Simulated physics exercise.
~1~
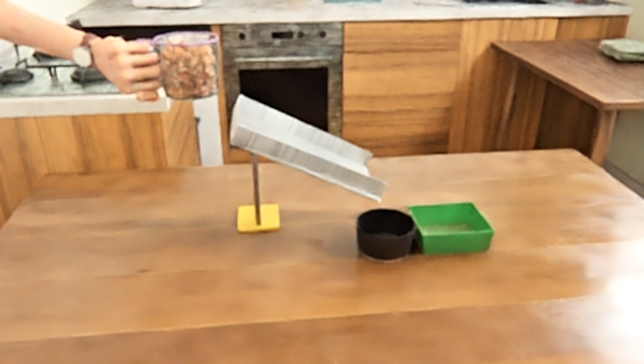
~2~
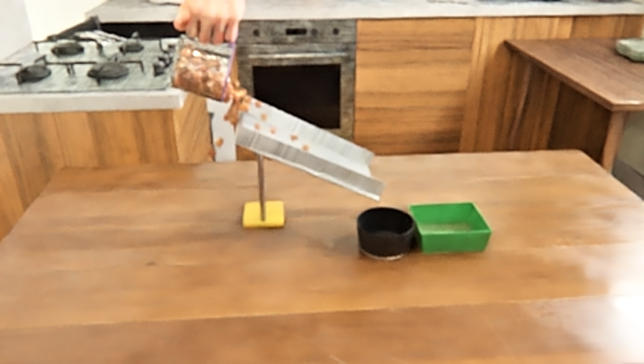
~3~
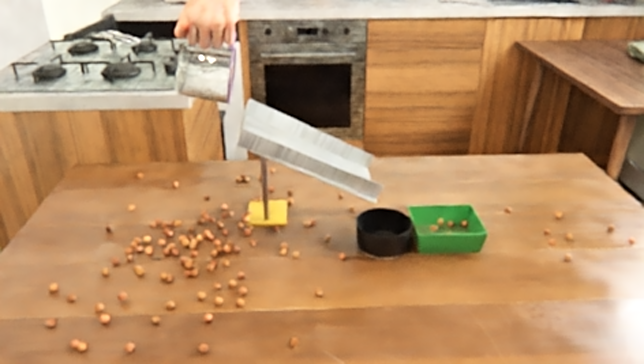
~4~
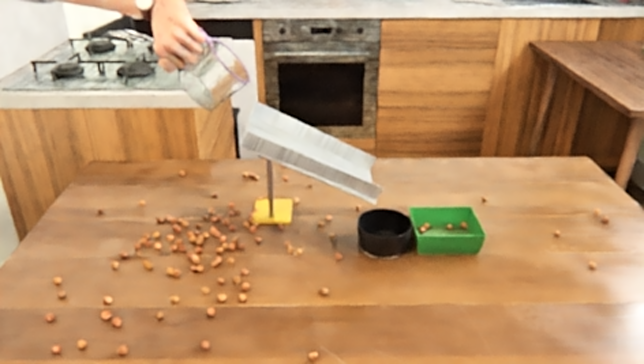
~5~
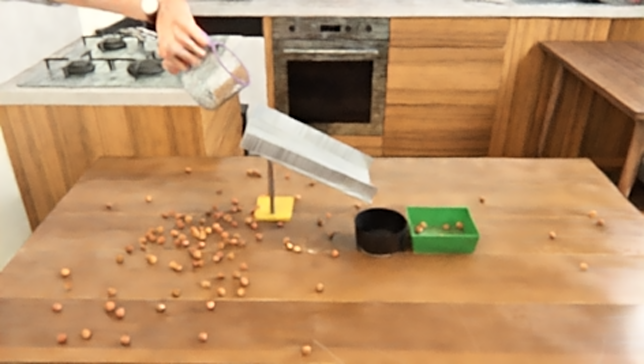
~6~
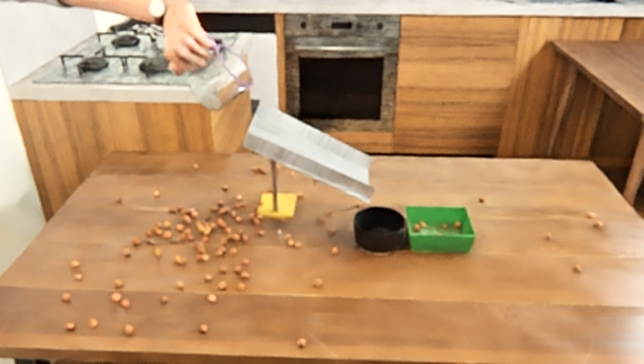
Hand tipping a clear cup of hazelnuts onto a sloping chute, most scattering across the wooden table, a few landing in a green tin.
